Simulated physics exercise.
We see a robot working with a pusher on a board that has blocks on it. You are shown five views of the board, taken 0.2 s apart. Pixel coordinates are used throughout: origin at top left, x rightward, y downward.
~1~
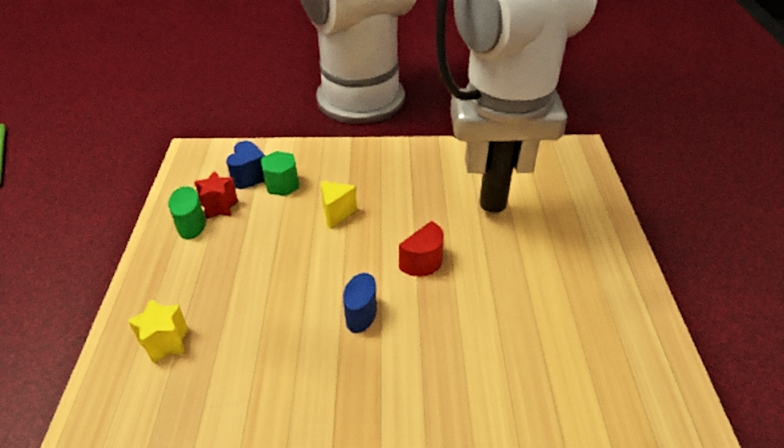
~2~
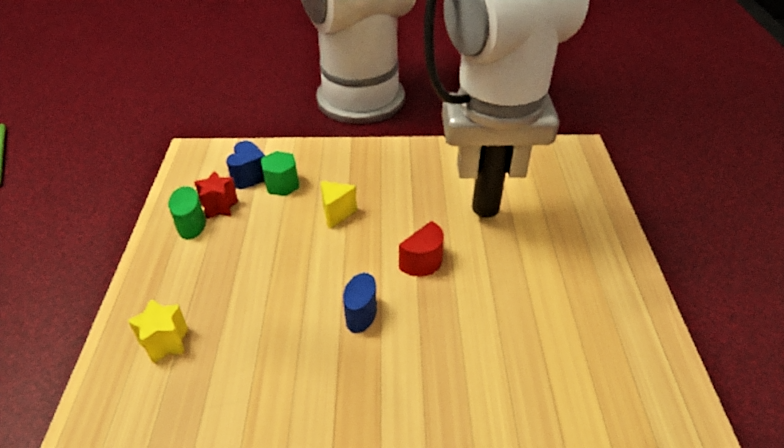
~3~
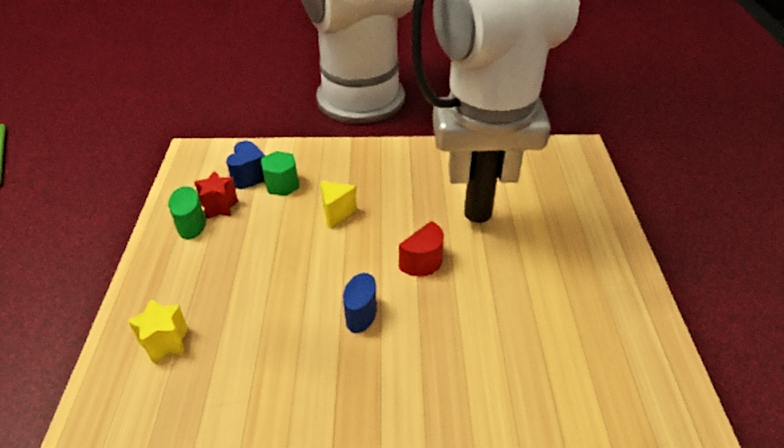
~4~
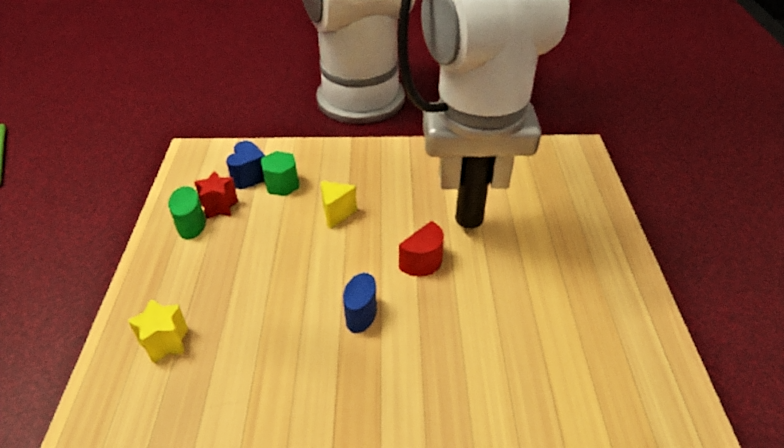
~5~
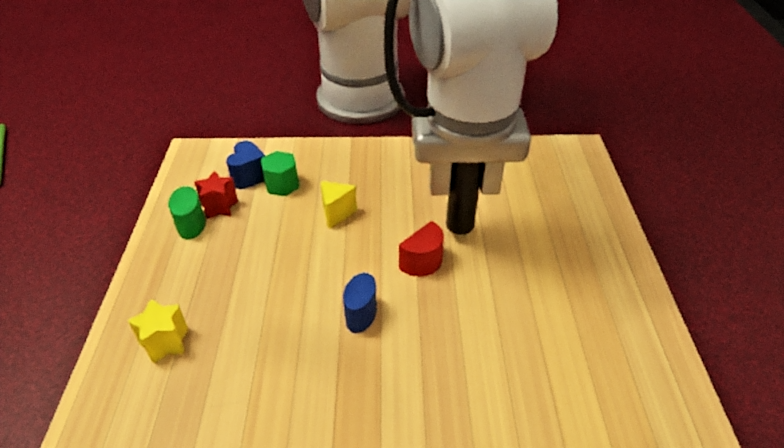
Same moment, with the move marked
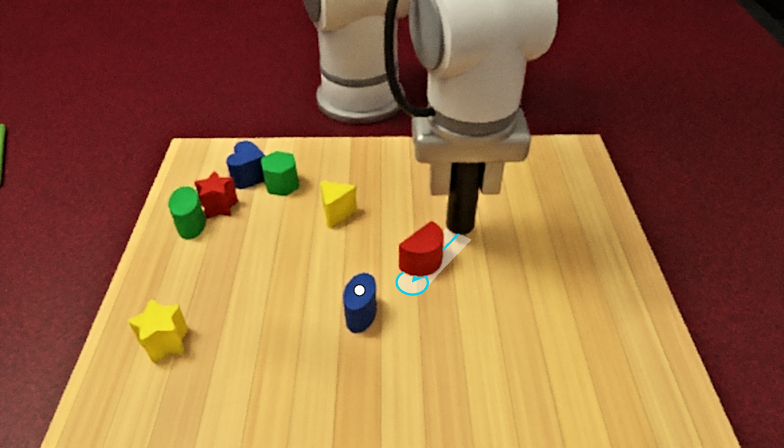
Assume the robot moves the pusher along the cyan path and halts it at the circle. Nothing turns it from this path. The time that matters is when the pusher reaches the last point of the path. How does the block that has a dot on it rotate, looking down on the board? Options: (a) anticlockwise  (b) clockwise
The one that fits is a, anticlockwise.
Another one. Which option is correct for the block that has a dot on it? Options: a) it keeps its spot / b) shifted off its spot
b
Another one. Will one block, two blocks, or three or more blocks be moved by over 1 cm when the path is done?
I expect two blocks to be moved by more than 1 cm.
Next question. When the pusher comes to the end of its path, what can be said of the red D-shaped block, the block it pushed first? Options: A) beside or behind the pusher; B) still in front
Answer: B.
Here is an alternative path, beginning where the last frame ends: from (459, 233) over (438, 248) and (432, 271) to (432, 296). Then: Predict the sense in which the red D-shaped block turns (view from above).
Rotation: Clockwise.
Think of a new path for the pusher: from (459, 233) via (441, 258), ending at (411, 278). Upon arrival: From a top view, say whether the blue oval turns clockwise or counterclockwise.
Viewed from above, counterclockwise.
Path on the board, in a line from (459, 233) to (412, 282); the dot is on the blue oval.
On the path given first. Halfway along, pusher (436, 249); red D-shaped block (408, 253).
At the end, pusher (412, 274); blue oval (347, 298), turned 30° anticlockwise; red D-shaped block (375, 274), turned 25° clockwise.
